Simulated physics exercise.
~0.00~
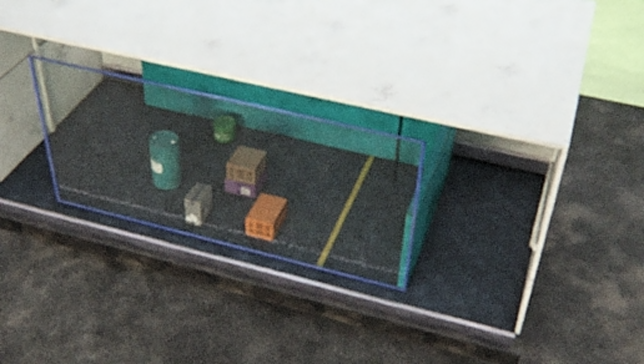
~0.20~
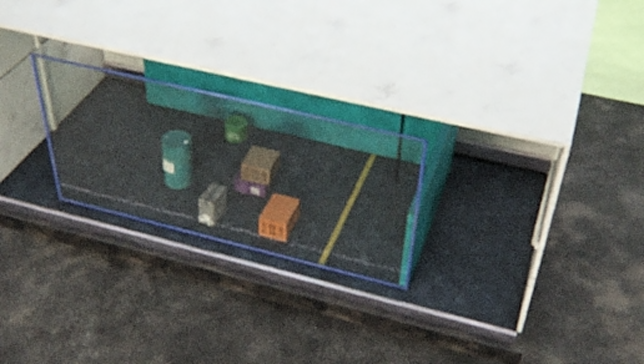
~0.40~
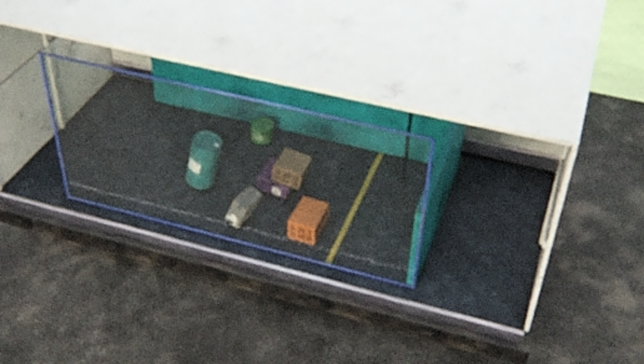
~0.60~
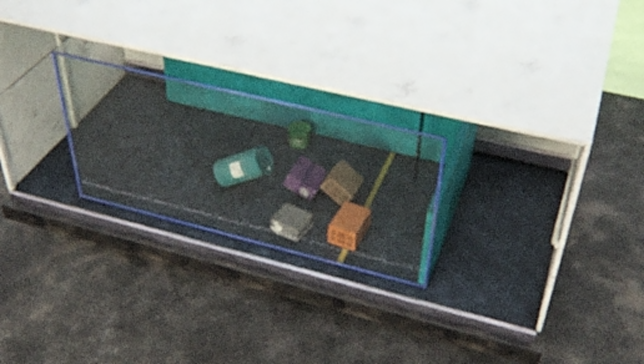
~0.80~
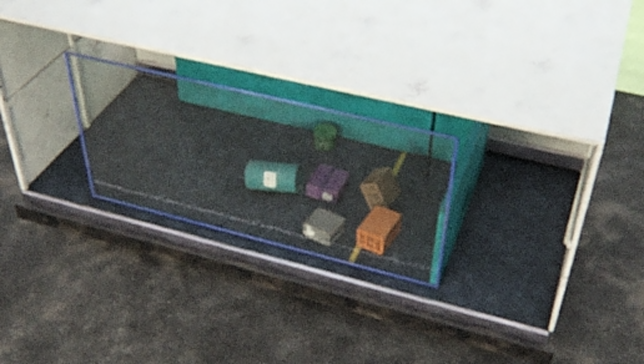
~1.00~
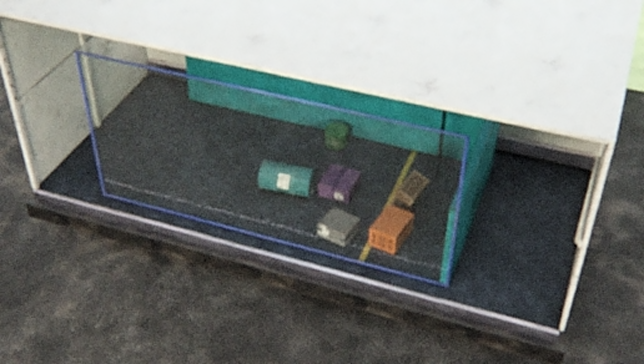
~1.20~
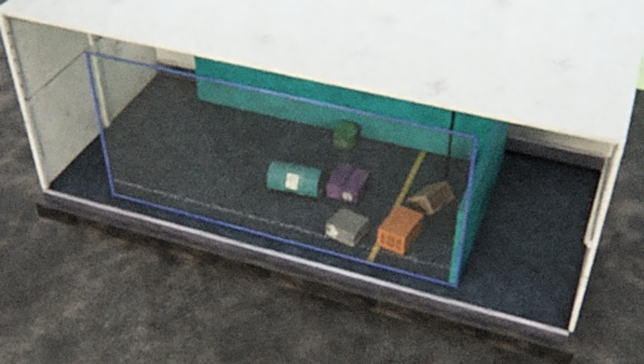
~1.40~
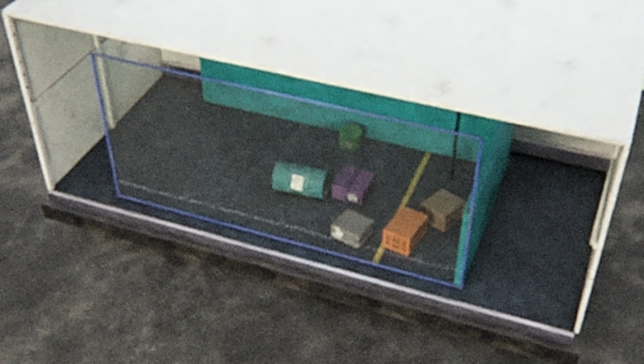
In the video, a teal drum, crates, a carton, a grey pack and a green bucket slide right across a dark bay; the drum and pack topple, the brown crate turns, and the orange crate crosses the yellow line before everything settles.
